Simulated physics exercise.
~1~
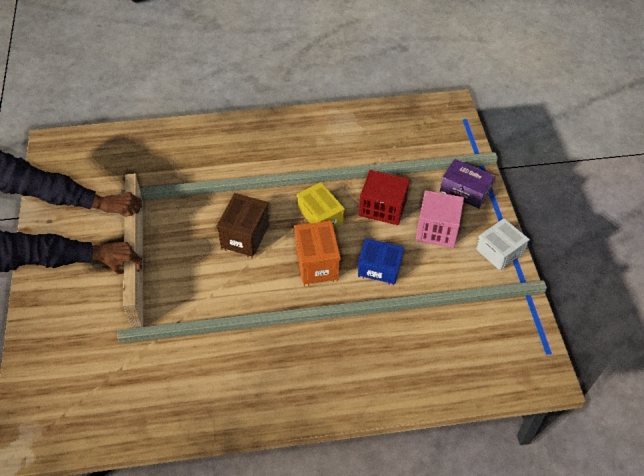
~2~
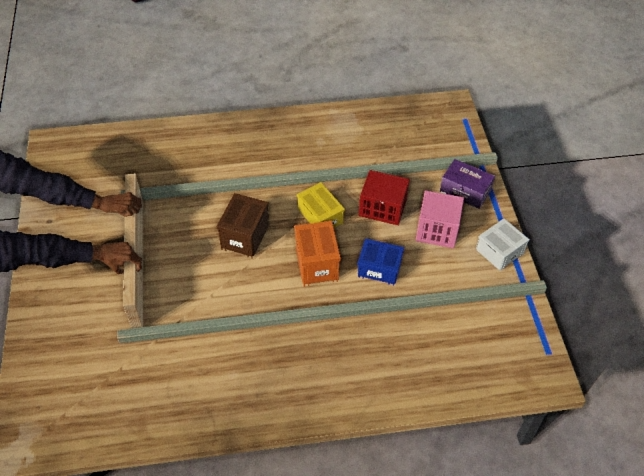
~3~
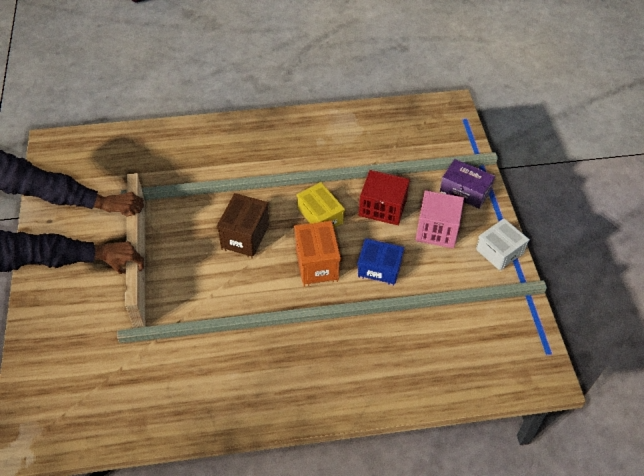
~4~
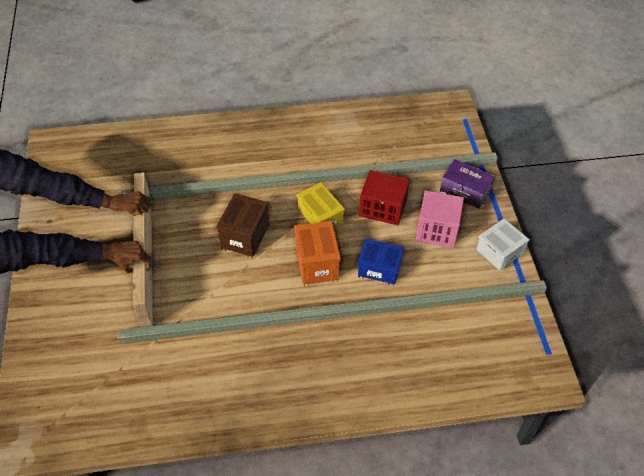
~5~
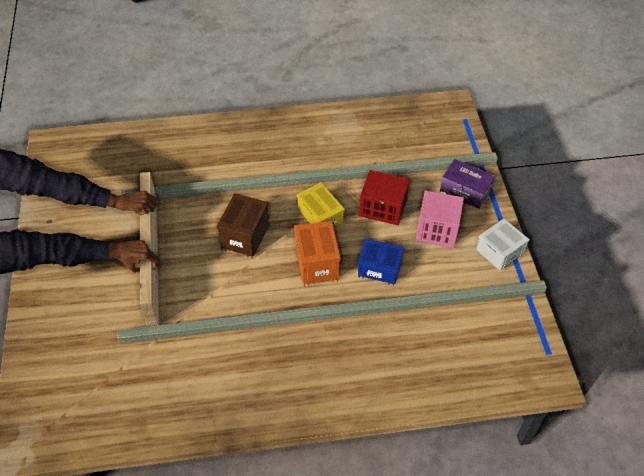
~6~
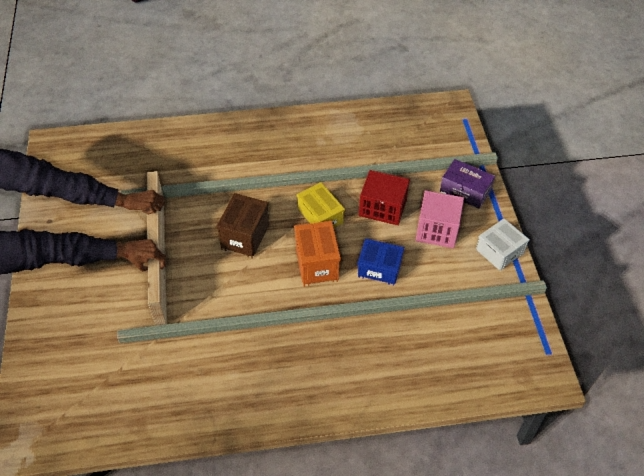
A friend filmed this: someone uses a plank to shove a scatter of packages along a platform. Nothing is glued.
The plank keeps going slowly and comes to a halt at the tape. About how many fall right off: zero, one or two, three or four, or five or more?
I expect at least five to drop off the edge.
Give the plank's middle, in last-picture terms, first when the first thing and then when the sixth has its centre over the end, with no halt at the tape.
The middle sits near (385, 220) at the first moment and near (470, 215) at the second.
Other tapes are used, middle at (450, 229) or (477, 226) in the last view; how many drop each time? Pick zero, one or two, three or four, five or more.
Taking the two places as listed: Either three or four, then more than four.
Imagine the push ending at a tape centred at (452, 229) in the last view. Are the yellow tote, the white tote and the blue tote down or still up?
Okay, so the yellow tote is still on top, the white tote ends up down, and finally the blue tote is still on top.
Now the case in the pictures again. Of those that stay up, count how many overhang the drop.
2 in all.
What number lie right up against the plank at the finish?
The number is 2.
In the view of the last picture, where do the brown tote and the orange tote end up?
Final positions: Near (515, 190); near (531, 231).
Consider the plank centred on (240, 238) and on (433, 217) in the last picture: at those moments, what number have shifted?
At the one place 1, at the other 8.
Early on, none off yet; white tote at rest near (502, 245); purple box at rest near (467, 184); pink crate at rest near (440, 220).
Finally, the number that fall off is five or more; lost, yellow tote, blue tote, red crate, pink crate, purple box and white tote.
